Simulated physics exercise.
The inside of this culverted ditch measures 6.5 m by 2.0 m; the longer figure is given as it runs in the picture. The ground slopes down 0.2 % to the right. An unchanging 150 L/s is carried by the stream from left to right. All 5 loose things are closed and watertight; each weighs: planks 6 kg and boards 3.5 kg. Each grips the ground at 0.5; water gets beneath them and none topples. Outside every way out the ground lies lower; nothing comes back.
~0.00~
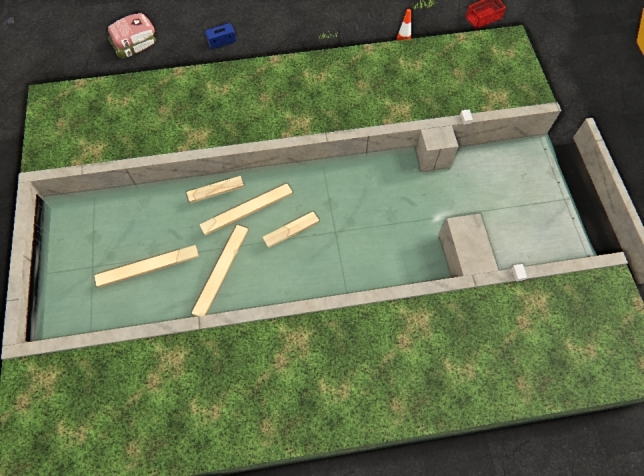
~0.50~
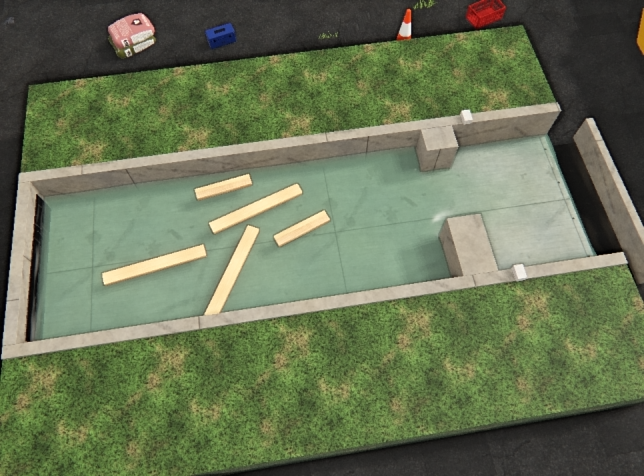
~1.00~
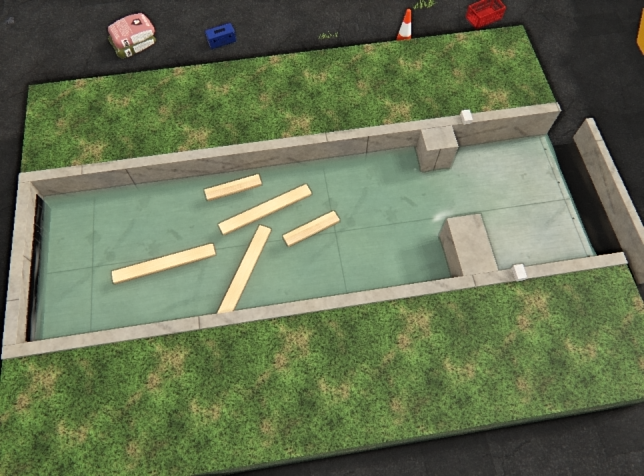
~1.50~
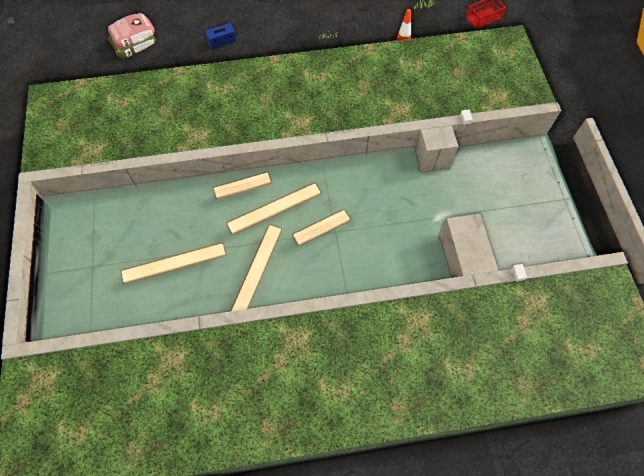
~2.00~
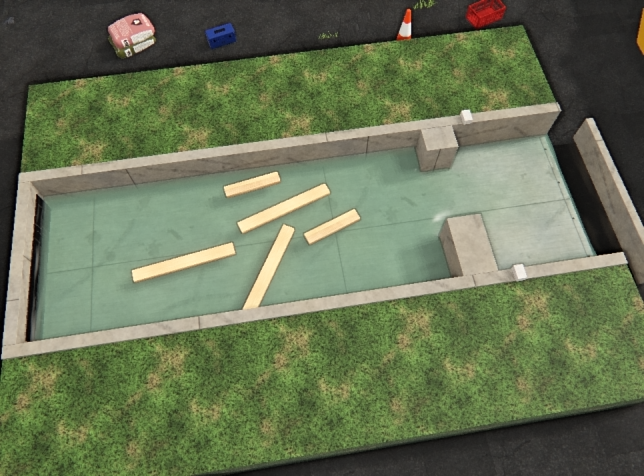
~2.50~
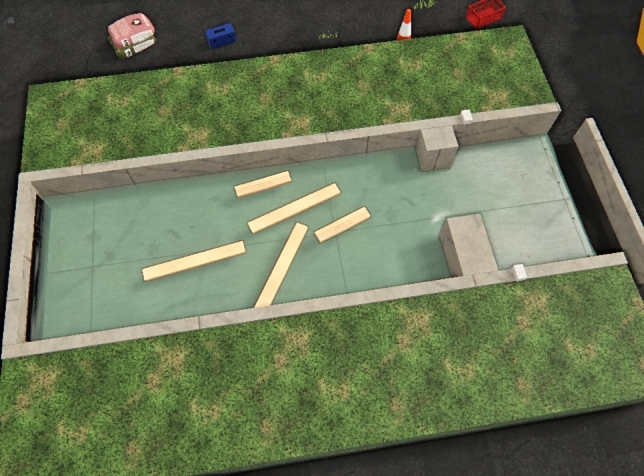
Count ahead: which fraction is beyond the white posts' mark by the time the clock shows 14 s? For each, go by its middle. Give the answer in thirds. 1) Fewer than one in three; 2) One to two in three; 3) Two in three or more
The answer is 3.
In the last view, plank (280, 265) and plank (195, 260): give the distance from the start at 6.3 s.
200 cm, 150 cm.
After 3.5 s 0 of 5 are over the mark; 5 afloat.
After 6.3 s 1 of 5 are over the mark; 4 afloat.
After 10.0 s 4 of 5 are over the mark; 1 afloat.
After 14.0 s 5 of 5 are over the mark; 0 afloat.
